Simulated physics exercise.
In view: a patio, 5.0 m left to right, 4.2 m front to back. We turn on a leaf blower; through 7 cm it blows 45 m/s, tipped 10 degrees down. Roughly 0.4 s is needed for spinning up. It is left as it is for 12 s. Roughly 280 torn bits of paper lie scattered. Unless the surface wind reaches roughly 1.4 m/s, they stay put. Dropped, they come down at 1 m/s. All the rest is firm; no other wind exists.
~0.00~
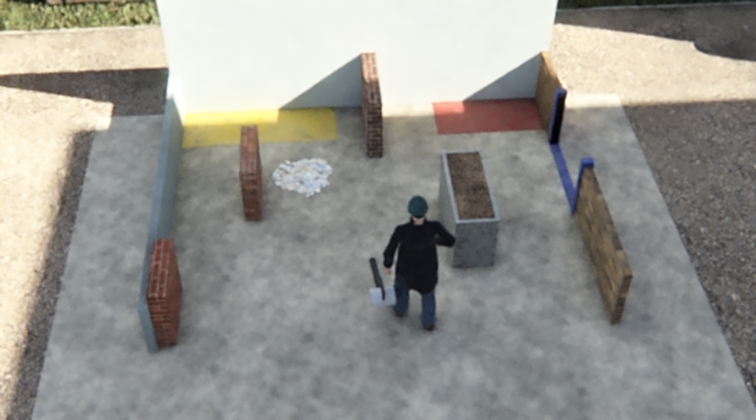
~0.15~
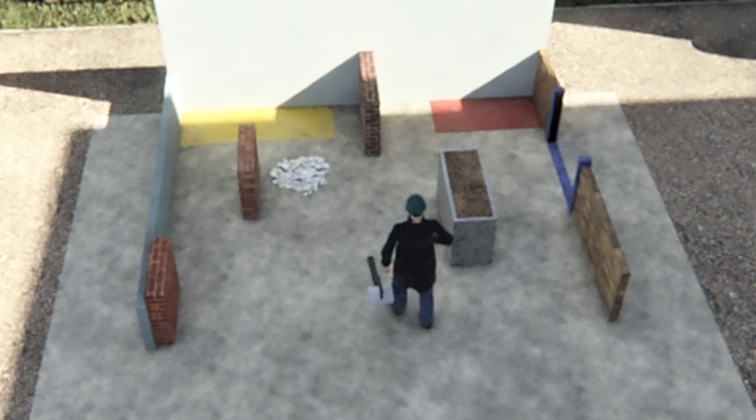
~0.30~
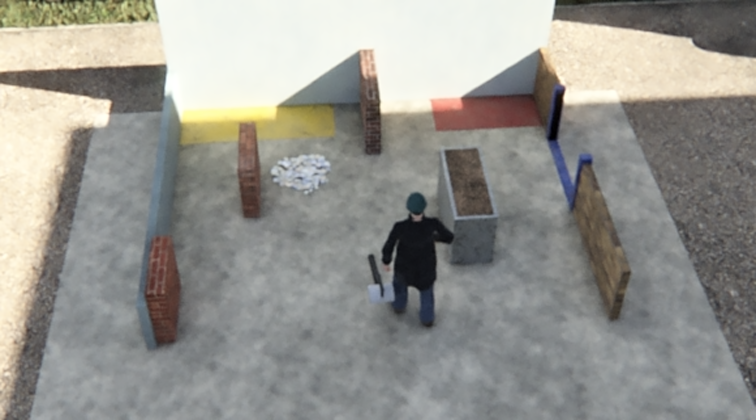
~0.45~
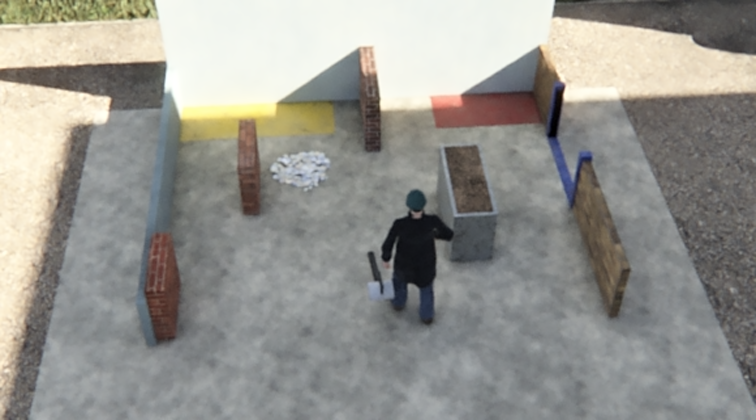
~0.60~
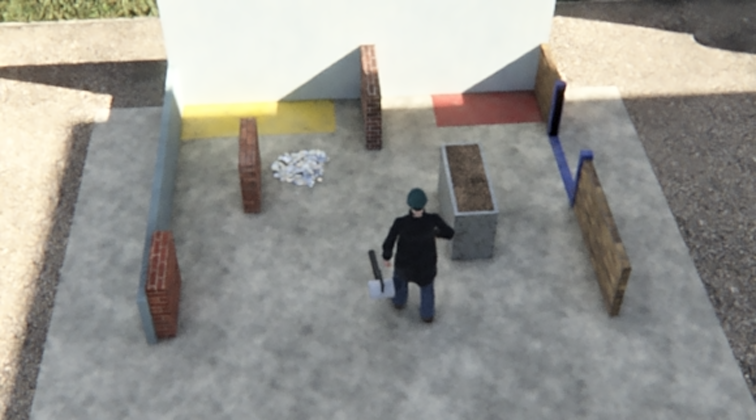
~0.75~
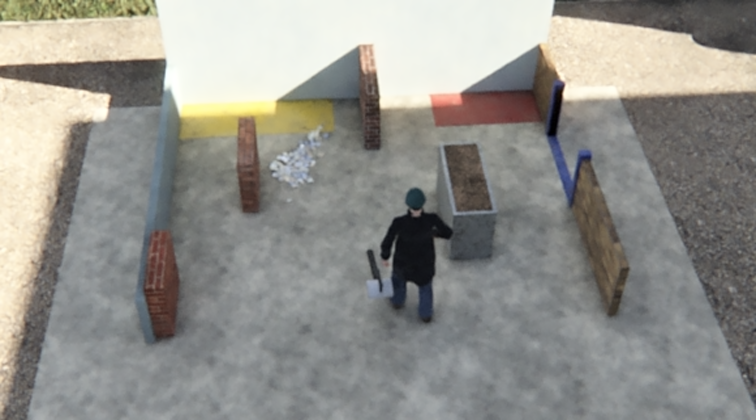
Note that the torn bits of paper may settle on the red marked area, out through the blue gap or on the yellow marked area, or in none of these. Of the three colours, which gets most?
The yellow place collects the most.
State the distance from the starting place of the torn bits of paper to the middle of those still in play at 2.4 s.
About 1.8 m.
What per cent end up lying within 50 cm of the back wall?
About 60 per cent.
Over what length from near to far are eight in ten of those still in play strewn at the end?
That comes to close to 1.2 m, I reckon.
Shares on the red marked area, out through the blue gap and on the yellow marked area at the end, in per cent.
About 0 % red, 0 % blue and 70 % yellow.
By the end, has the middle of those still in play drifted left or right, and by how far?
I'd say a left-hand move of around 1.6 m.
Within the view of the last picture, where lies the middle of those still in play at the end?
(185, 112).
After 2.4 s, 87 % are on the move or not yet settled, 79 % are on the yellow marked area, 0 % out through the blue gap and 0 % on the red marked area; the middle of those still in play is near (224, 109).
After 3.8 s, 77 % are on the move or not yet settled, 84 % are on the yellow marked area, 0 % out through the blue gap and 0 % on the red marked area; the middle of those still in play is near (189, 109).
After 6.6 s, 66 % are on the move or not yet settled, 80 % are on the yellow marked area, 0 % out through the blue gap and 0 % on the red marked area; the middle of those still in play is near (188, 112).
After 12.0 s, at the end, 68 % are on the yellow marked area, 0 % out through the blue gap and 0 % on the red marked area; the middle of those still in play is near (185, 112).
